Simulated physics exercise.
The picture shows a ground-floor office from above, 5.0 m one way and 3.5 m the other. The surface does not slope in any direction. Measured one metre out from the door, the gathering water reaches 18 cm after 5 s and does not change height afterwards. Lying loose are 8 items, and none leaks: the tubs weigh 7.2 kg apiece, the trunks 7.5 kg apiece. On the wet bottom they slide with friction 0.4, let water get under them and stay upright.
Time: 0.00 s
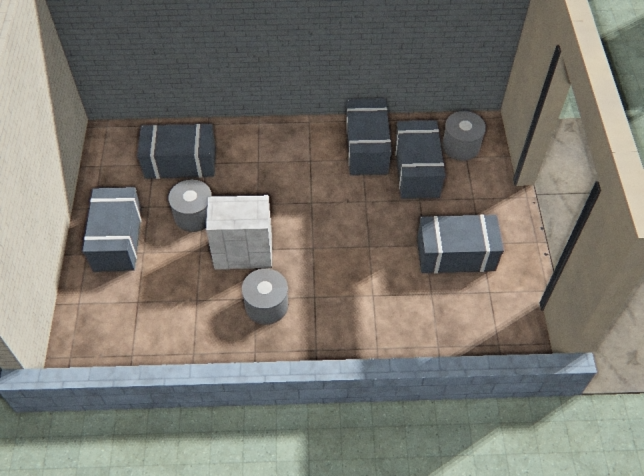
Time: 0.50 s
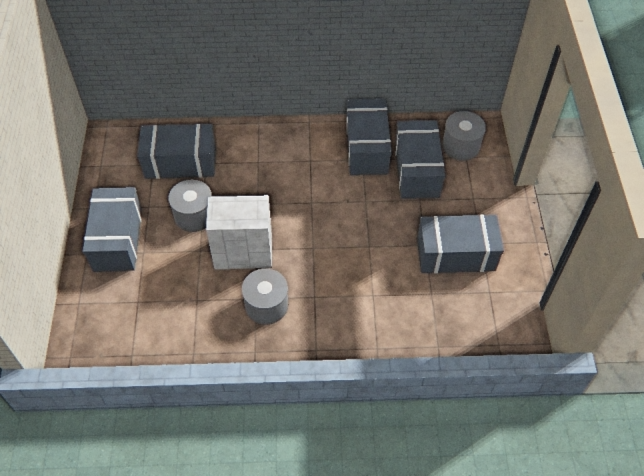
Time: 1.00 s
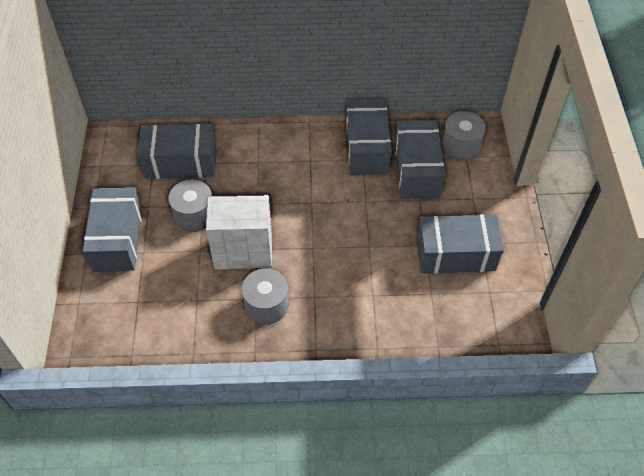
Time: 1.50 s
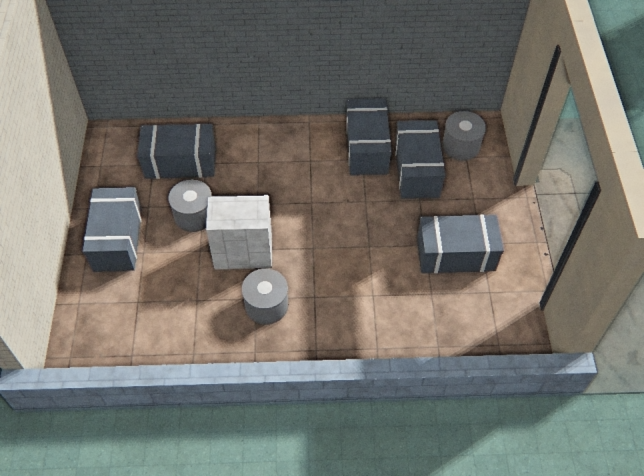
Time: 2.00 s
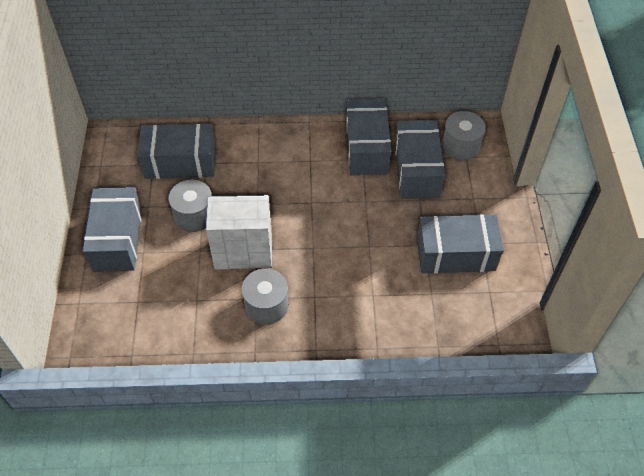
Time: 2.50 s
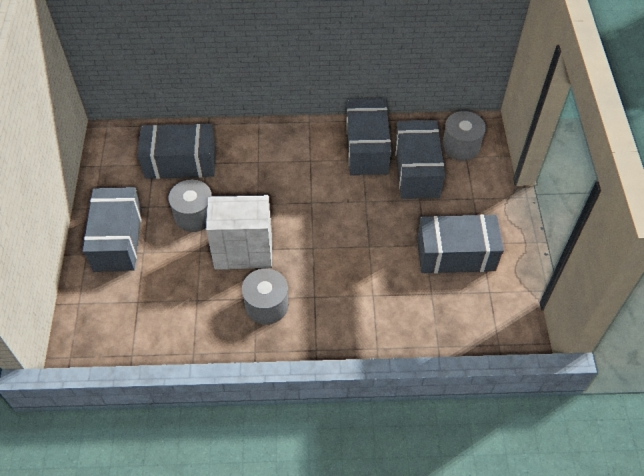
At first, dark trunks with pale bands, grey tubs and a whitish block sit on a brown tiled floor, while the ground outside turns from pale to deeper green. Then clear water spreads through the doorway on the right and just crosses onto the tiles; none of the objects moves.
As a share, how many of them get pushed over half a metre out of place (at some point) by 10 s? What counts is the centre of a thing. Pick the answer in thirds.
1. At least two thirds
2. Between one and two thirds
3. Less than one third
Answer: 2.
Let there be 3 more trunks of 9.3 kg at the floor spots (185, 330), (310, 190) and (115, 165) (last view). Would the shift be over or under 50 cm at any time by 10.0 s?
In order: Farther; farther; not as far.
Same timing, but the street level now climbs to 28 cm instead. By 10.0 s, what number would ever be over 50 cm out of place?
With that change, 7 of them.
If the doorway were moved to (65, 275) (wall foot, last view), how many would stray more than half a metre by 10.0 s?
7.
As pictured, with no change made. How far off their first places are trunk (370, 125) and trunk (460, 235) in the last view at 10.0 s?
They've ended up 200 cm and 350 cm away, in that order.
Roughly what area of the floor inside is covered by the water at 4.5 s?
Roughly 4.0 m2 of it is wet.
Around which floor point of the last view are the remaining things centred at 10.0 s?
Averaged position, last view: Near pixel (197, 202).
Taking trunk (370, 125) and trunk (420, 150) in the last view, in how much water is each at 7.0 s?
I'd estimate 3 cm for the first and 4 cm for the second.
After 3.5 s 0 of 8 are over 50 cm from their spots; 0 afloat.
After 4.5 s 0 of 8 are over 50 cm from their spots; 0 afloat.
After 7.0 s 3 of 8 are over 50 cm from their spots; 3 afloat.
After 10.0 s 5 of 8 are over 50 cm from their spots, and 5 have been at some point; 7 afloat.
